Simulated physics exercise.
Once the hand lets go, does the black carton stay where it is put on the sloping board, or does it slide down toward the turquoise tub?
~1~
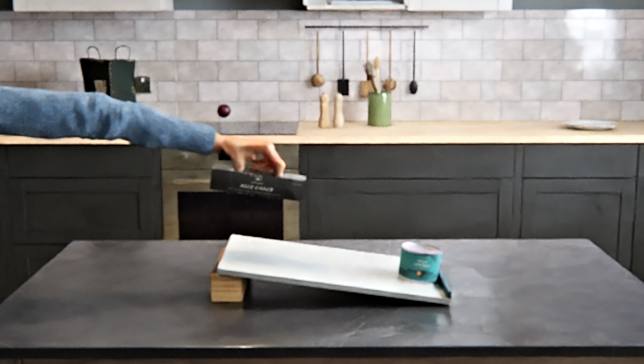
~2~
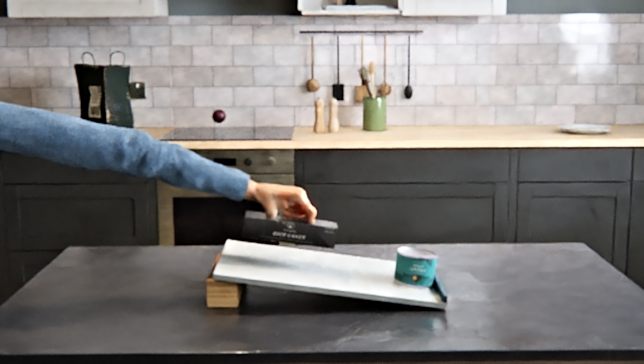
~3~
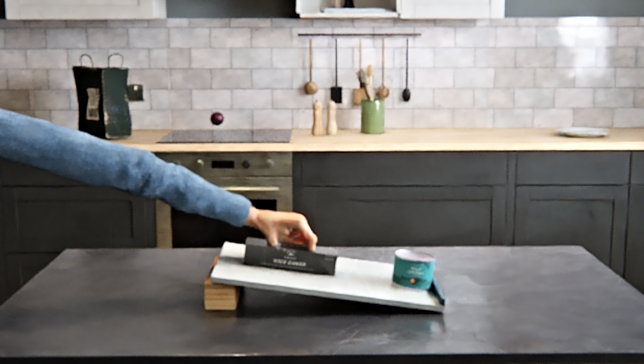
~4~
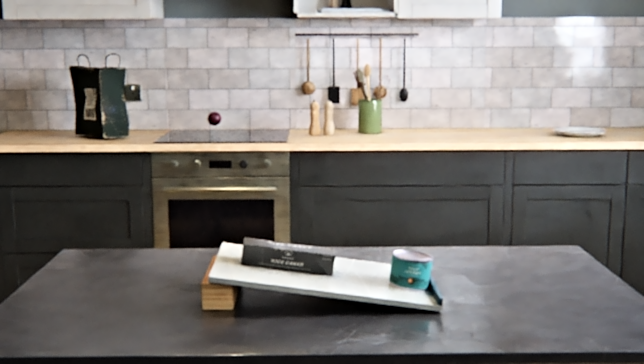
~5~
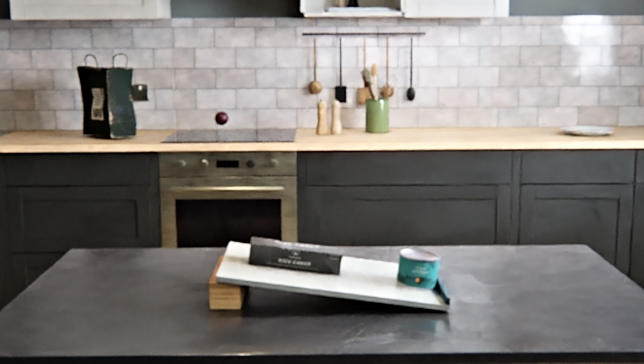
The black carton stays where it is put, resting on the upper part of the sloping board.
